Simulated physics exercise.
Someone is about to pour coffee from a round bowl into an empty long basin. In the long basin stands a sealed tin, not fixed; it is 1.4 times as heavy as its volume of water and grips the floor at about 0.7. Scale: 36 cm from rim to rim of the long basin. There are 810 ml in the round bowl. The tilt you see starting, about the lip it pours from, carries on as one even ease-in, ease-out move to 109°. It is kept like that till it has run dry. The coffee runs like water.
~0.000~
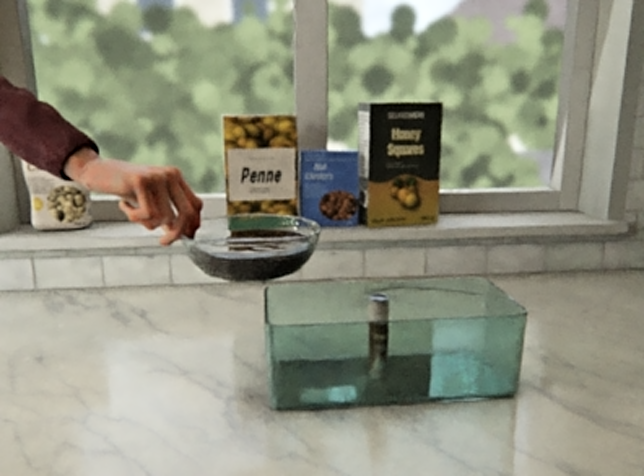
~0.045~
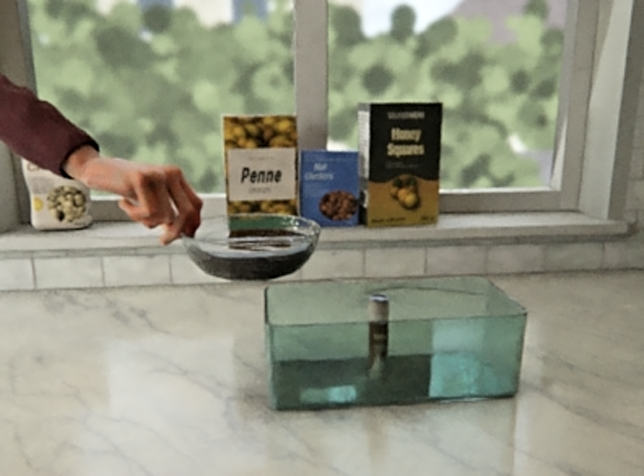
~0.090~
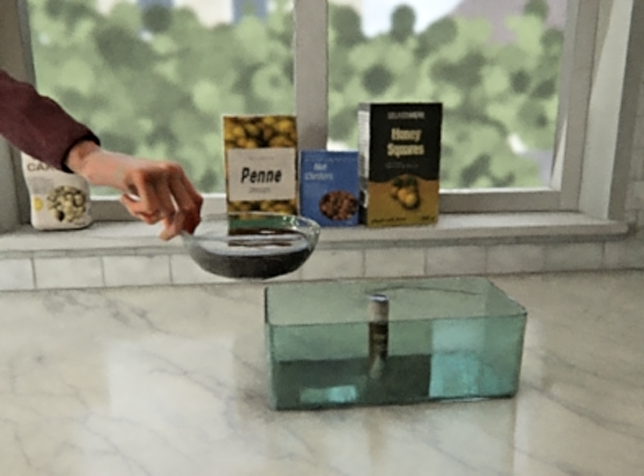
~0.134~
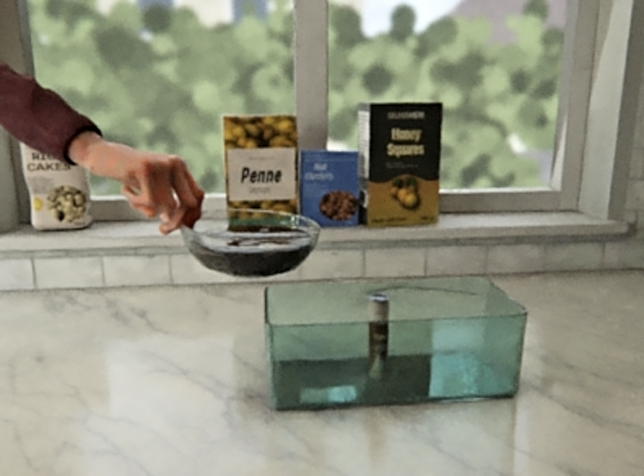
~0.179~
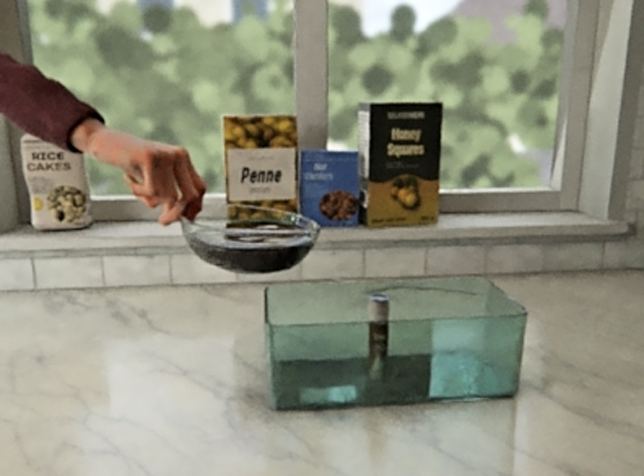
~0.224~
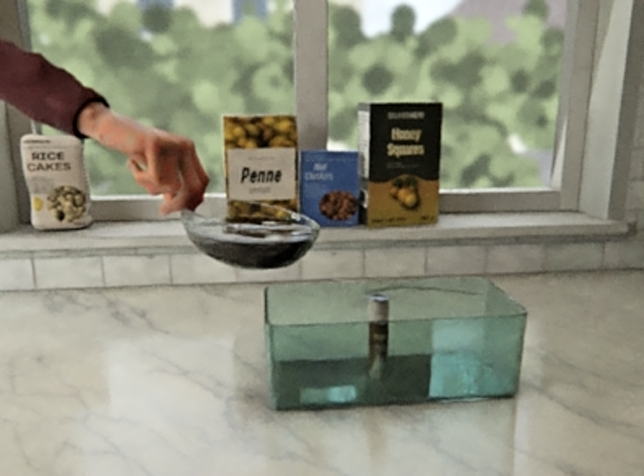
At the start, a hand holds a round glass bowl of dark liquid nearly level, up and to the left of a long greenish basin with a tin standing in it. The hand then lifts the bowl's left side, slowly at first, tilting it gently rightward while the basin stays still.
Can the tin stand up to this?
The tin remains upright.
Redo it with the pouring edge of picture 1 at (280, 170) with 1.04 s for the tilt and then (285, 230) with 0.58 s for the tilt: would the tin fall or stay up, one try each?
First it keeps standing; then it topples.
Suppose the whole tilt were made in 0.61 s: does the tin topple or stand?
The tin keeps standing.
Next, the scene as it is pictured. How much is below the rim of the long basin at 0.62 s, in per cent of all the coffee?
Some 12 per cent.
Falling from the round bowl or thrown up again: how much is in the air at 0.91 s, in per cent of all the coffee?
Some 7 per cent.
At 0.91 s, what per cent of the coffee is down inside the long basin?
Near 94 in a hundred.
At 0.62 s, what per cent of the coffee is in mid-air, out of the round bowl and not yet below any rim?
Some 50 per cent.
By 0.62 s the tilt is 71° and 37 per cent is still to pour; the tin stands where it began.
By 0.91 s the tilt is 105° and 0 per cent is still to pour; the tin stands where it began.
By 1.21 s the tilt is 109° and 0 per cent is still to pour; the tin stands where it began.
By 1.54 s the tilt is 109° and 0 per cent is still to pour; the tin stands where it began.
At rest the tin stands where it began.
